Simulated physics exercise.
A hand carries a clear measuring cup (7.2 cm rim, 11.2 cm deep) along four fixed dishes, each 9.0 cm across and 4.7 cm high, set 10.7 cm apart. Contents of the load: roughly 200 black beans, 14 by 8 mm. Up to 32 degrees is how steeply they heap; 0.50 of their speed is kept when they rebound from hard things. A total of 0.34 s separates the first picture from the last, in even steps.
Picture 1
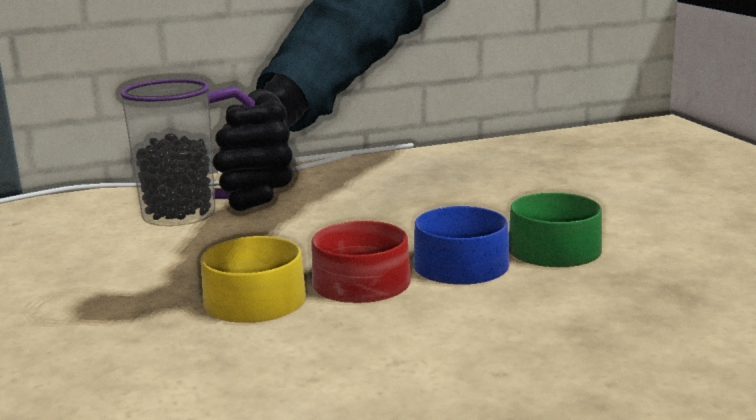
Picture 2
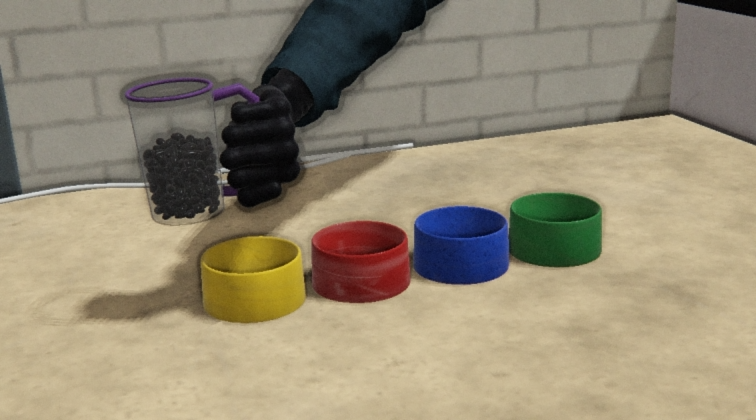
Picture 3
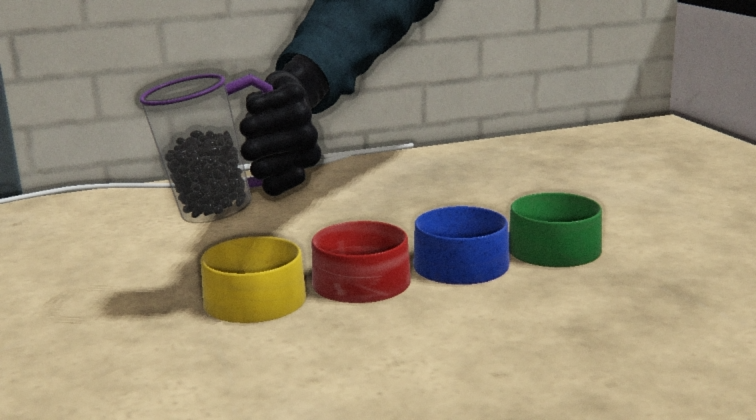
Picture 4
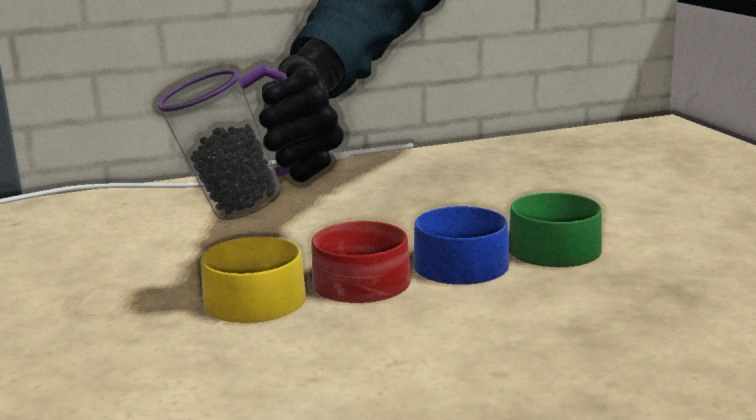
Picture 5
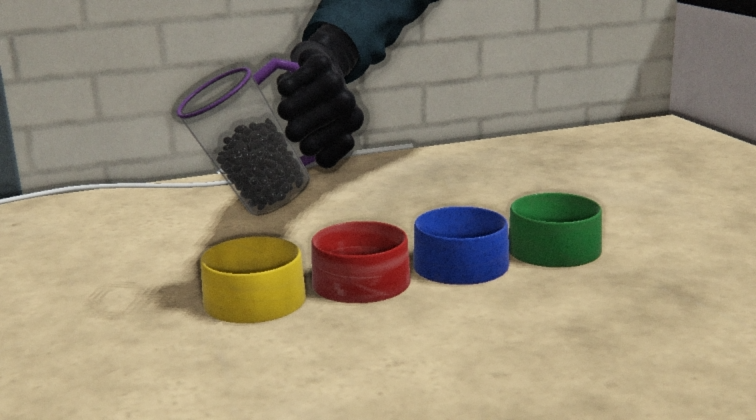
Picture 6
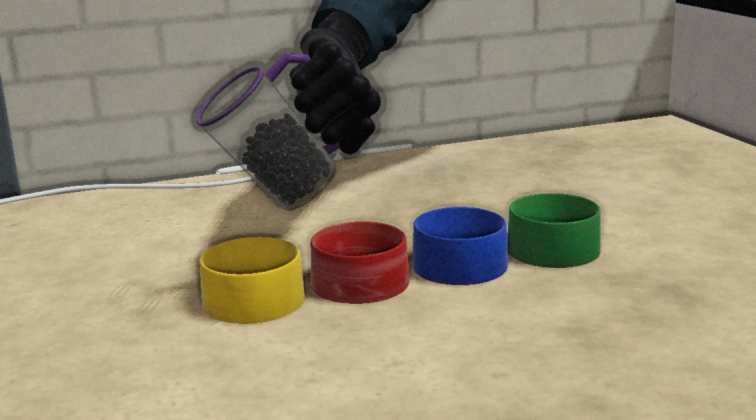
A gloved hand moves a clear cup of black beans right while tilting it left.
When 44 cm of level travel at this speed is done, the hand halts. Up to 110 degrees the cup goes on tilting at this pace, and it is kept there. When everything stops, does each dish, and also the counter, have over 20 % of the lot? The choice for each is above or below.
Red - below it, blue - above it, green - above it, yellow - below it, counter - below it.
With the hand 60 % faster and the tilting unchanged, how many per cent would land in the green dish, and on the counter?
Shares: Green 100, counter 0.
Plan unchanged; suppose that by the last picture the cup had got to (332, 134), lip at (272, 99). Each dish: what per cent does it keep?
You'd end up with red at 0, blue at 0, green at 100 and yellow at 0.
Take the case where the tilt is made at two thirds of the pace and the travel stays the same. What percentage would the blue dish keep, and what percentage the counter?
Then the blue dish would get 0 and the counter 0.
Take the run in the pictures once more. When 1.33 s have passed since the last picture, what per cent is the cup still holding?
25 per cent.
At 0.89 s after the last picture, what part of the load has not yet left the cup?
Near 55 per cent of the load.
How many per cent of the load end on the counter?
Around 10 percent, I'd guess.
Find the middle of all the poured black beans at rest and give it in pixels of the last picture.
Near (507, 245).
Then, 0.54 s after the last picture, tilt 103 degrees; cup holds 100 %.
Then, 0.89 s after the last picture, tilt 110 degrees; cup holds 55 %, blue 35 %.
Then, 1.33 s after the last picture, tilt 110 degrees; cup holds 25 %, blue 45 %, green 20 %.
In the end, red 0 %, blue 45 %, green 45 %, yellow 0 %, counter 10 %.
